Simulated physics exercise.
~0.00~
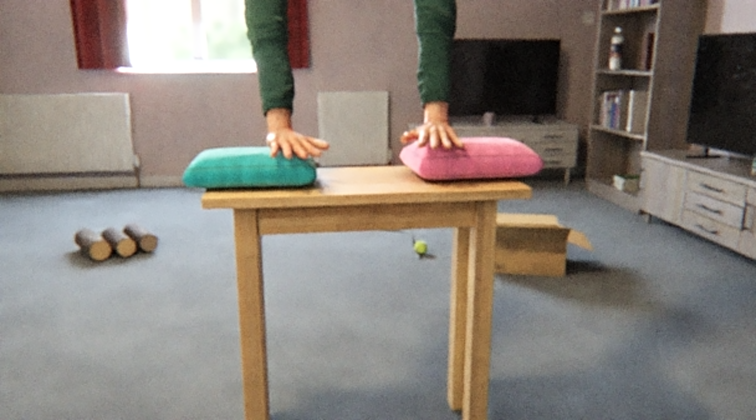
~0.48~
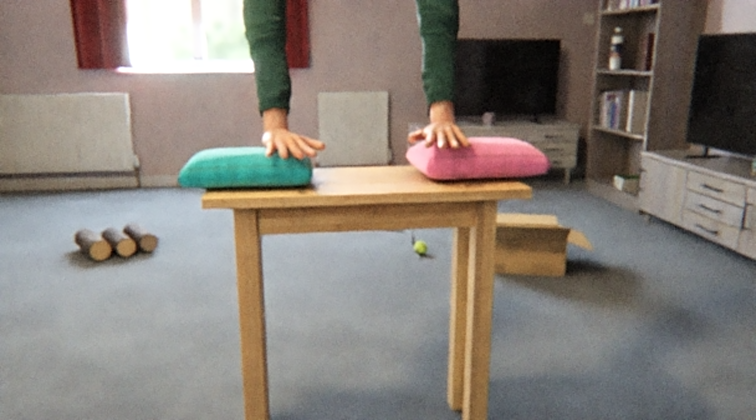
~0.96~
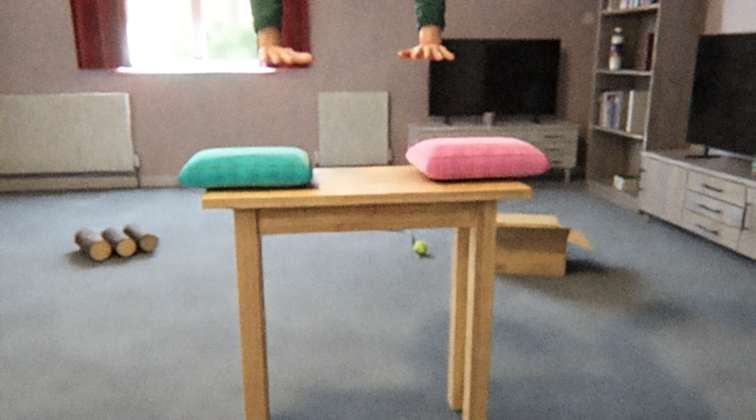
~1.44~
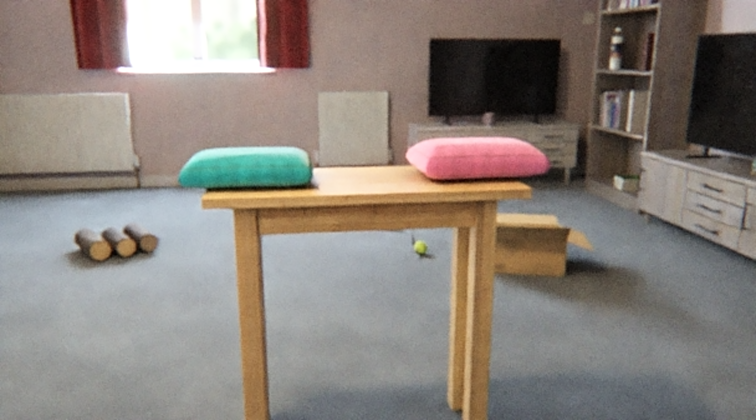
A person in dark green sleeves presses one hand on a turquoise sack and the other on a pink soft bag, which stick out over the left and right ends of a short wooden bench. The still, front-on view shows a blue-carpeted room with a red-curtained window, dark televisions and shelves, three short logs at left, and a small yellow-green ball and an open cardboard box behind the bench. The hands let go, lift straight up and leave the view. Both the turquoise sack and the pink bag stay on the bench, lying still.
